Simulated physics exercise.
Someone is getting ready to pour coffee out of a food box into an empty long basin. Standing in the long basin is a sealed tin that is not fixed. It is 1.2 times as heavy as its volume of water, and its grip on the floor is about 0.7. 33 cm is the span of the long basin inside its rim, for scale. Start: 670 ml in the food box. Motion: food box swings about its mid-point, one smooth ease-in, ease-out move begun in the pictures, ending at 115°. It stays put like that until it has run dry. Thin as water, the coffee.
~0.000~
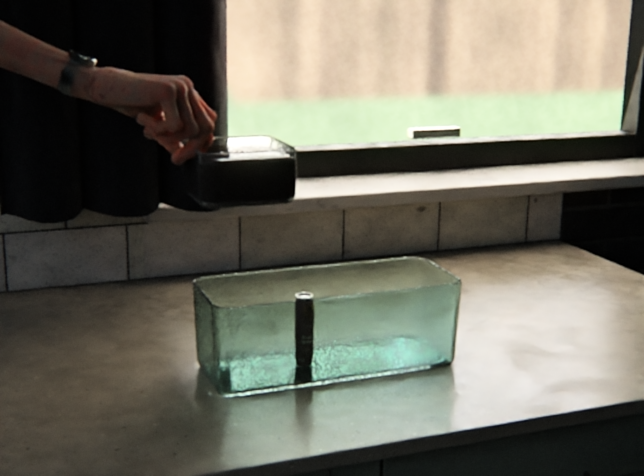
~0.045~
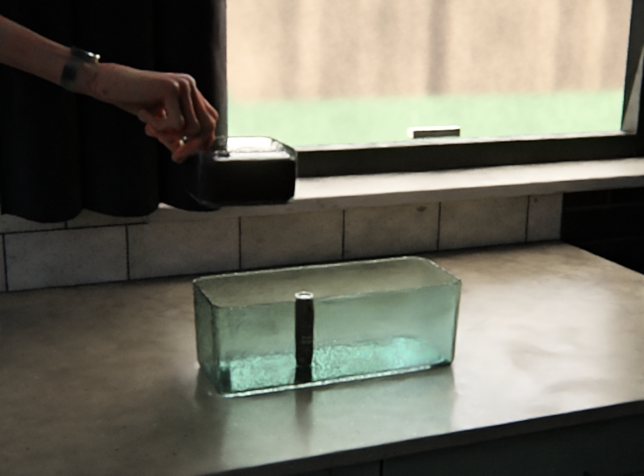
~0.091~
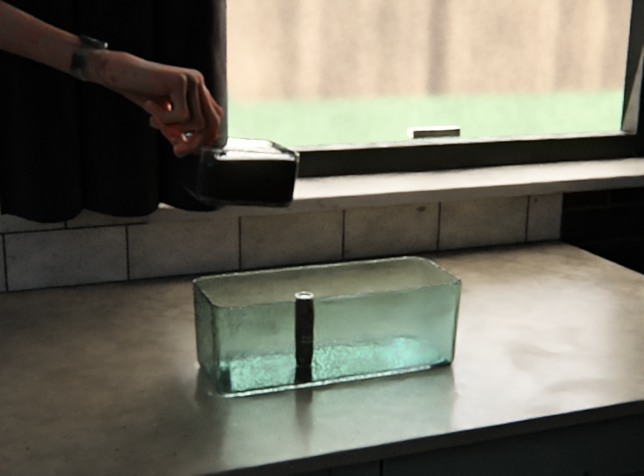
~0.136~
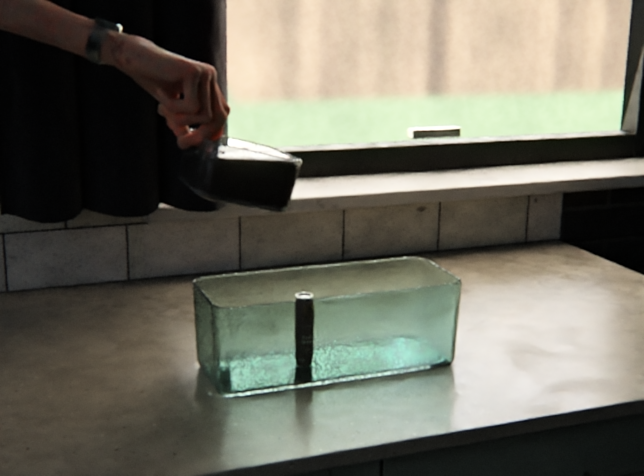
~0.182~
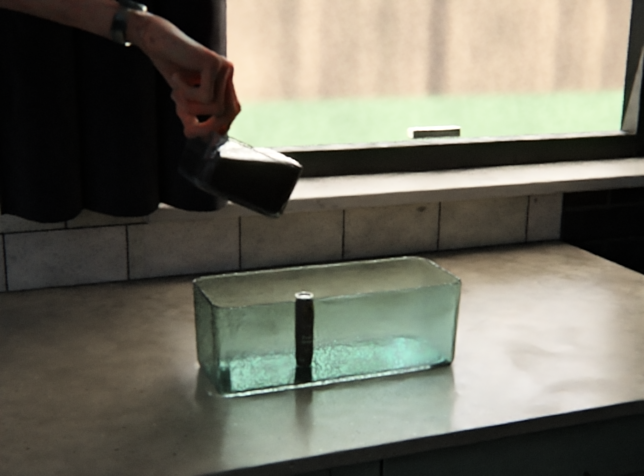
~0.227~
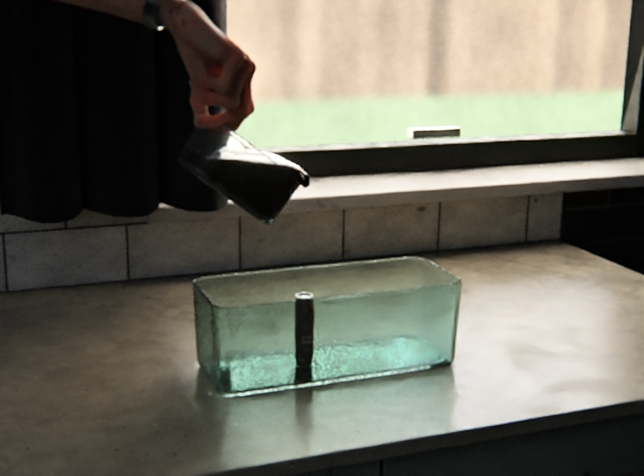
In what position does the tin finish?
It finishes upright.
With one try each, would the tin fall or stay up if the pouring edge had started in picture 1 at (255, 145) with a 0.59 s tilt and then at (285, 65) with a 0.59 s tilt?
In the first try it comes down; in the second it remains standing.
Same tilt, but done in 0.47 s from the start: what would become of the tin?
After the tilt, the tin is still standing.
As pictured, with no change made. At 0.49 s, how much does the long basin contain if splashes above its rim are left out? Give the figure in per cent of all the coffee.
Roughly 38 percent.
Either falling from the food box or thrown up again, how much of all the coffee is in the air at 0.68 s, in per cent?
Near 7 per cent, I'd say.
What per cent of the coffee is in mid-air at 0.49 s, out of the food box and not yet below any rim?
50 %.
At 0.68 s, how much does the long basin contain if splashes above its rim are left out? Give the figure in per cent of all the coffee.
My estimate is about 88 percent.
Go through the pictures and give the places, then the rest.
It leans 0°; its right rim is at (284, 144); the coffee meets the walls at (191, 155) and (281, 150); the long basin's rim runs from (203, 295) to (442, 270); the tin's top is at (304, 299), in the first picture.
It leans 2°; its right rim is at (284, 145); the coffee meets the walls at (191, 155) and (281, 151), in the second picture.
It leans 7°; its right rim is at (286, 149); the coffee meets the walls at (192, 153) and (282, 153), in the third picture.
It leans 14°; its right rim is at (288, 156); the coffee meets the walls at (194, 153) and (284, 154), in the fourth picture.
It leans 25°; its right rim is at (289, 166); the coffee meets the walls at (193, 154) and (285, 159); 3 per cent is over the edge, in the fifth picture.
It leans 37°; its right rim is at (288, 177); the coffee meets the walls at (190, 153) and (285, 166); 8 per cent is over the edge, in the sixth picture.
Then, 0.49 s in, the tilt is 106° and 13 per cent is still to pour; the tin stands where it began.
Then, 0.68 s in, the tilt is 115° and 1 per cent is still to pour; the tin stands where it began.
Then, 0.87 s in, the tilt is 115° and 0 per cent is still to pour; the tin stands where it began.
Then, 1.09 s in, the tilt is 115° and 0 per cent is still to pour; the tin stands where it began.
Finally, the tin stands where it began.
